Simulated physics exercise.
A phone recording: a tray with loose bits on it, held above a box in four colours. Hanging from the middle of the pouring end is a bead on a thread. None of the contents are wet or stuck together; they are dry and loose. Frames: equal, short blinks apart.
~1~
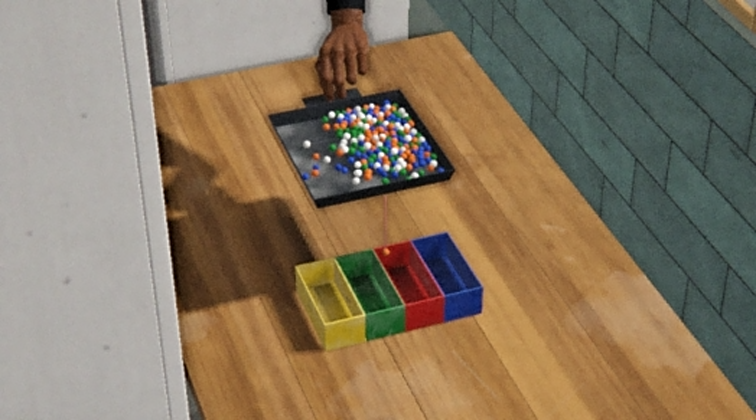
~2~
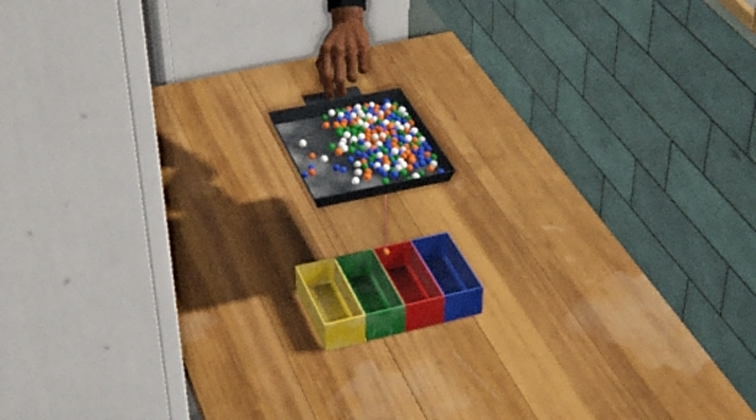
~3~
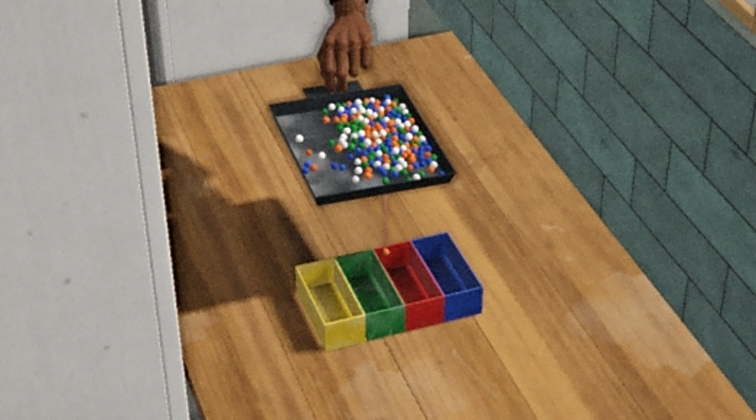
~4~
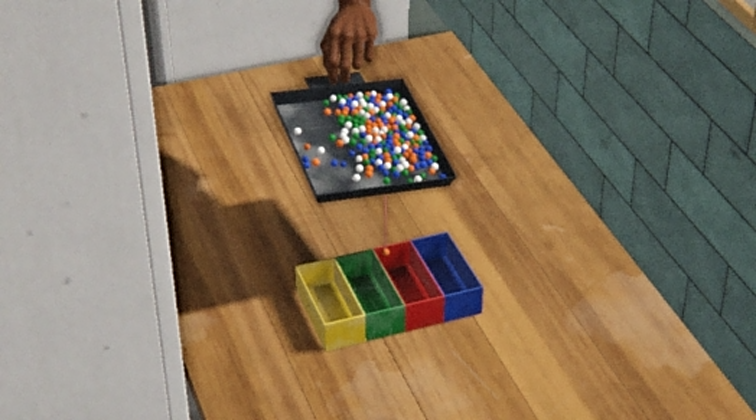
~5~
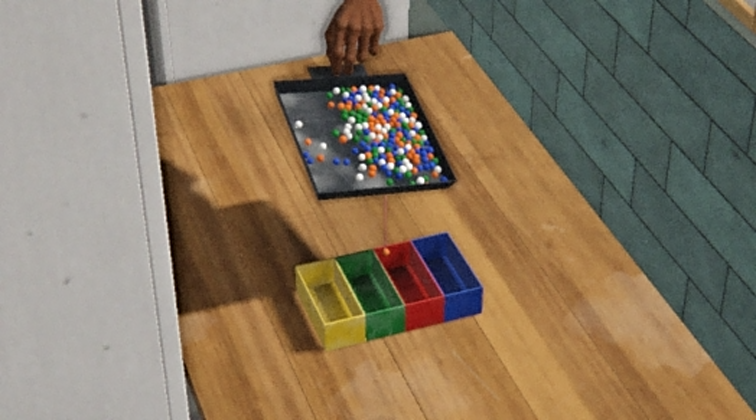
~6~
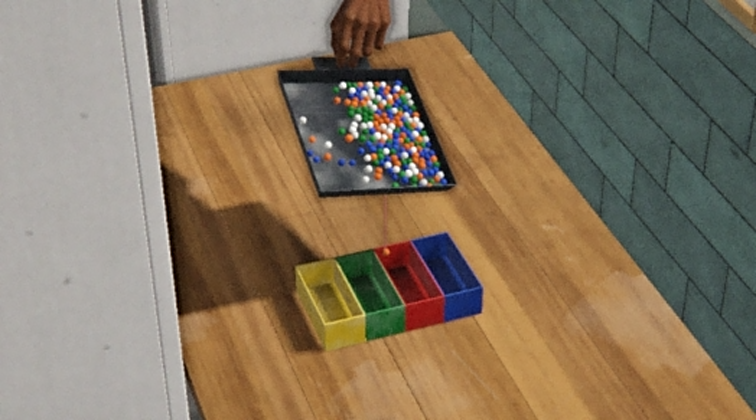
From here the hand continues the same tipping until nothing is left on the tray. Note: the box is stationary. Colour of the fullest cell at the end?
Blue.
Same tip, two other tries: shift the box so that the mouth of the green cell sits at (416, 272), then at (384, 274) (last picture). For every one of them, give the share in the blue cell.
About 20 per cent, then about 80 per cent.
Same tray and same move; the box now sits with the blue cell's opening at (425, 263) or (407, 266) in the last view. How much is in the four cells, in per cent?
20 %, 0 %.
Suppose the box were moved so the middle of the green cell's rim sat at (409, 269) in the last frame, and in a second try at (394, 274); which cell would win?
Try one goes to the cell in red; try two goes to that blue cell.
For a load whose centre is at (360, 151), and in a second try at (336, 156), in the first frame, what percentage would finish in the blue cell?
First case: Some 70 %; second case: Some 60 %.
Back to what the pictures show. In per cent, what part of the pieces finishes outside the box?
About 40 per cent.
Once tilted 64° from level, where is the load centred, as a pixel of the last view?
Look about (431, 179) in the last picture.
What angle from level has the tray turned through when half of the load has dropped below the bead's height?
I'd put it at about 85 degrees.
Soon after the last picture, tray tipped steeply; most on the tray; a small part in the blue cell; a small part falling or outside the box.
A little later, tray tipped past a quarter turn; a stray few on the tray; about half in the blue cell; a stray few in the red cell; a stray few in the green cell; about a third falling or outside the box.
Later still, tray tipped past a quarter turn; about two thirds in the blue cell; a stray few in the red cell; a stray few in the green cell; about a third falling or outside the box.
By the end, tray tipped past a quarter turn; about two thirds in the blue cell; a stray few in the red cell; a stray few in the green cell; none in the yellow cell; about a third outside the box.
